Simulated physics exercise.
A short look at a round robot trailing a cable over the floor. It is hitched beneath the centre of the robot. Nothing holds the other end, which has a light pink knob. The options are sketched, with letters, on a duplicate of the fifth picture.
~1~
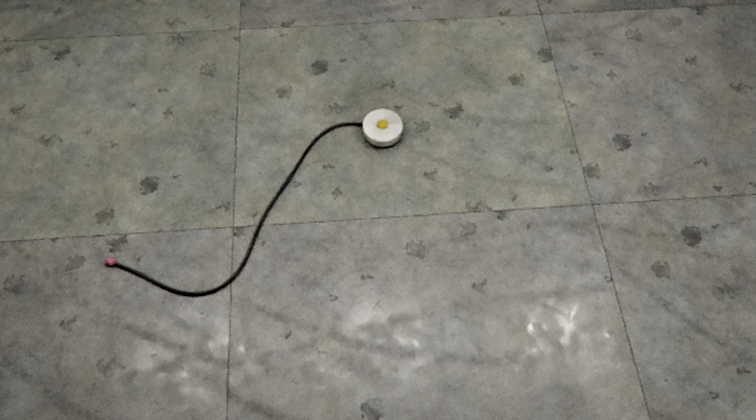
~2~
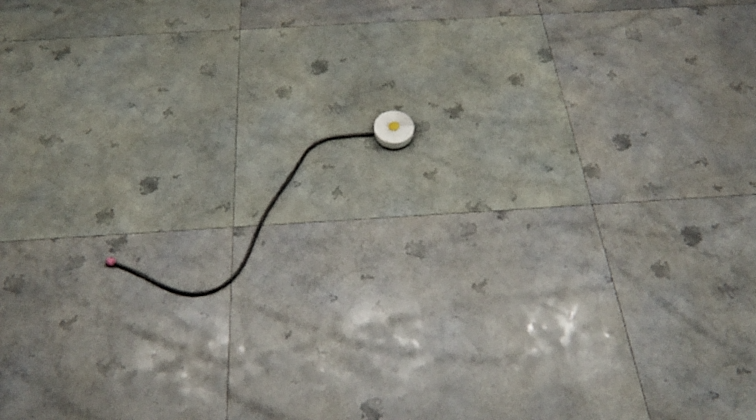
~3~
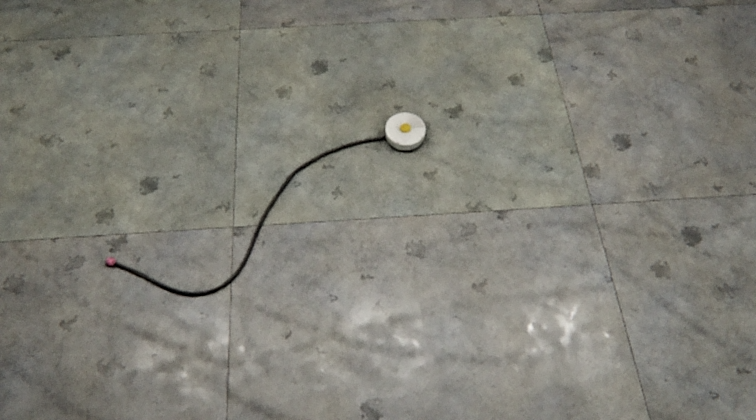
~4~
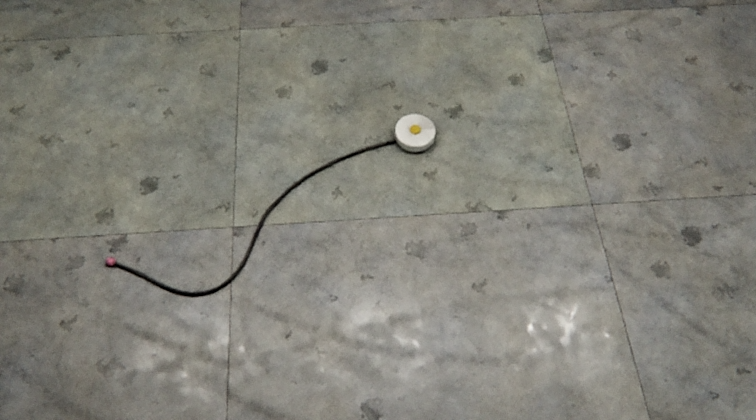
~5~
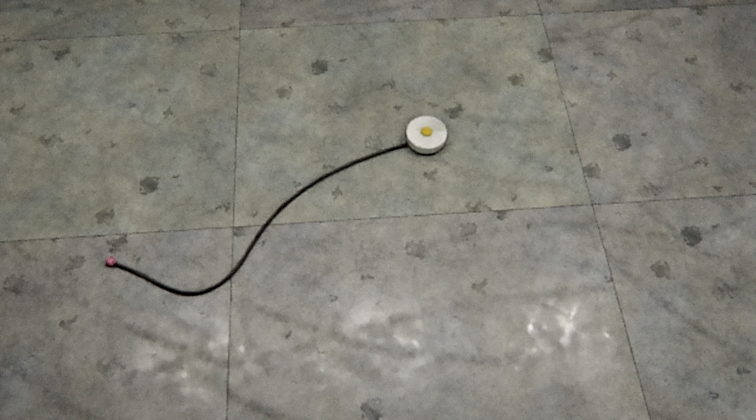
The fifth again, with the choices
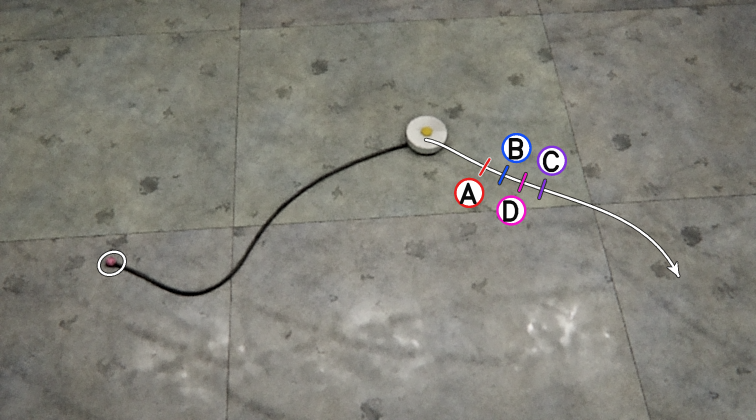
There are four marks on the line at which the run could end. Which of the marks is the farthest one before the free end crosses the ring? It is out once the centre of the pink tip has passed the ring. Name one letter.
A is the last safe stop.
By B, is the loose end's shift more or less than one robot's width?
Less.
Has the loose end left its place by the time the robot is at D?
Yes.
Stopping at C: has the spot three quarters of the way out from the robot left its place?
Yes.
On the marked copy, A at (485, 167); B at (503, 175); C at (542, 189); D at (523, 182); the ring at (112, 263); the route from (426, 140) via (555, 194) to (679, 276).
Following A. Soon after the start, robot (448, 144), middle of the cable (279, 221), free end (111, 262).
Later, robot (468, 154), middle of the cable (291, 218), free end (112, 262).
In the end, robot (486, 163), middle of the cable (303, 216), free end (118, 264); the free end is still in its ring.
As for the rest, B drags the free end to (128, 267); C drags the free end to (161, 264); D drags the free end to (144, 267).
